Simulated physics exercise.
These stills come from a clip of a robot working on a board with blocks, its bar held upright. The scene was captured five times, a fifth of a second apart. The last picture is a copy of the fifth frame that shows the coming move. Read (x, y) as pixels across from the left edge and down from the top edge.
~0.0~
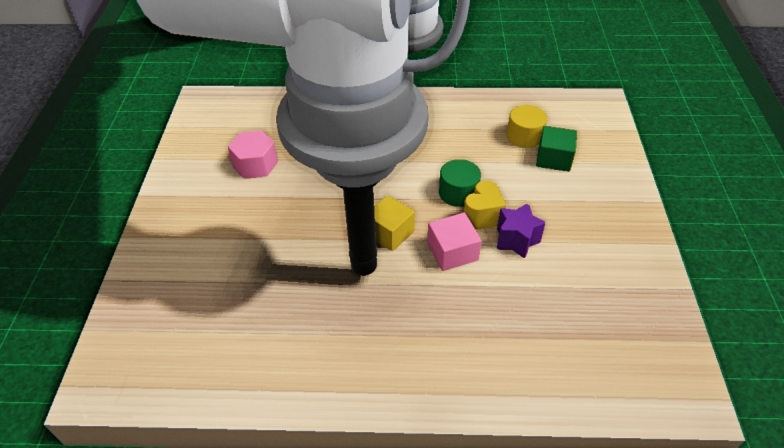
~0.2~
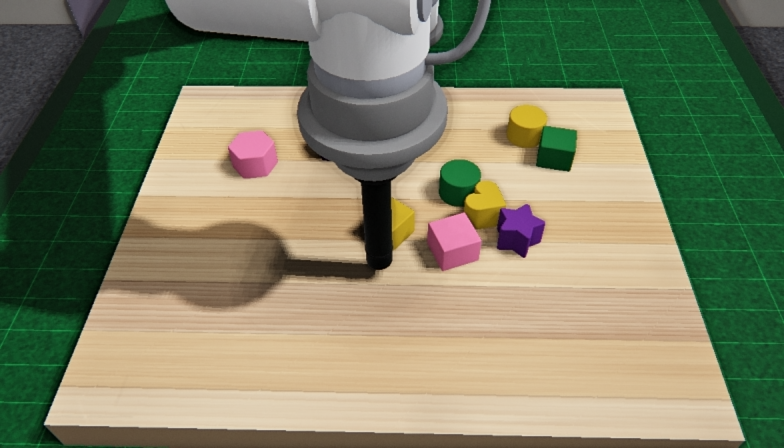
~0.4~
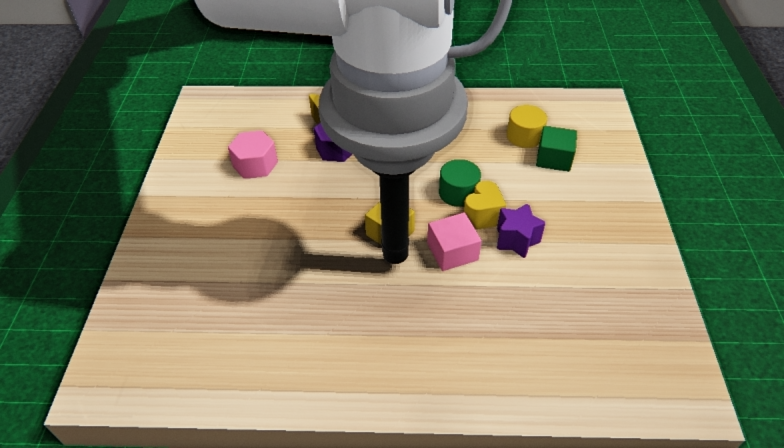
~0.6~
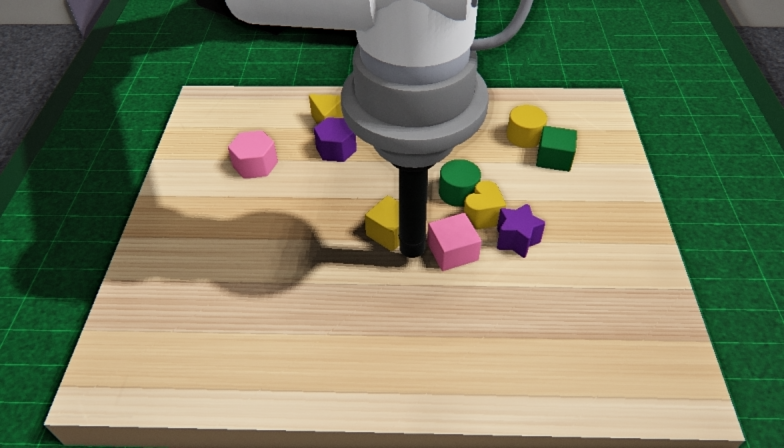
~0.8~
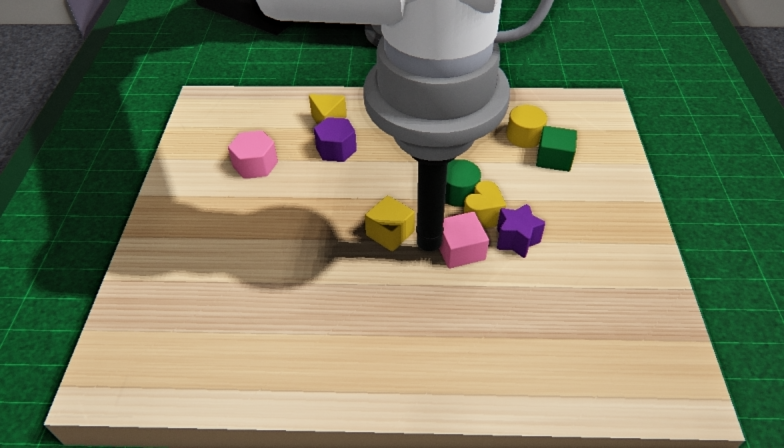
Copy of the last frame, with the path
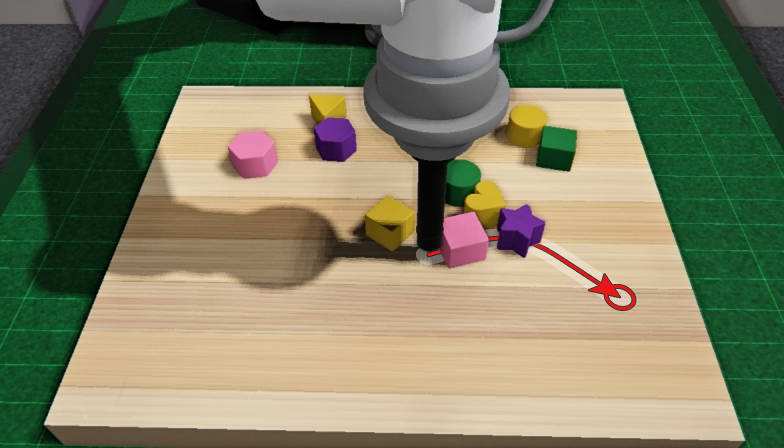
Robot arm with a black bar moving right across a wooden board, nudging a pink block slightly beside other colourful blocks.
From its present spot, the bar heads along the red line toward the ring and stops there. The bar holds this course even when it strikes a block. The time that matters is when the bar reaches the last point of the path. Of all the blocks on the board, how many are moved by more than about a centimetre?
Two blocks move.
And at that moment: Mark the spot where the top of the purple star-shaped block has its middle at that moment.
By then it is at (628, 209).
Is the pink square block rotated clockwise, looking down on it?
No, it doesn't check out.
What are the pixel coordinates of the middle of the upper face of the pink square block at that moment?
The pink square block ends near (610, 234).
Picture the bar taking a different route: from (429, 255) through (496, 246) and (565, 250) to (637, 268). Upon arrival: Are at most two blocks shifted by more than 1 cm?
Short answer: Yes.
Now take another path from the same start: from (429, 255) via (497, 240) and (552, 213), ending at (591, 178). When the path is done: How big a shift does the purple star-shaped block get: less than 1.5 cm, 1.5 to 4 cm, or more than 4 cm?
Displacement: Past 4 cm.
Path on the board, from (429, 255) by way of (493, 239) and (558, 257) to (620, 297).
What follows on the original path. One third of the way, bar at (496, 227); pink square block at (531, 219), turned 20° clockwise; purple star-shaped block at (572, 216).
Two thirds of the way, bar at (562, 245); pink square block at (596, 229); purple star-shaped block at (624, 211), turned 35° anticlockwise.
At the end, bar at (625, 286); pink square block at (610, 234), turned 30° anticlockwise; yellow heart in place; purple star-shaped block at (628, 209), turned 50° anticlockwise.
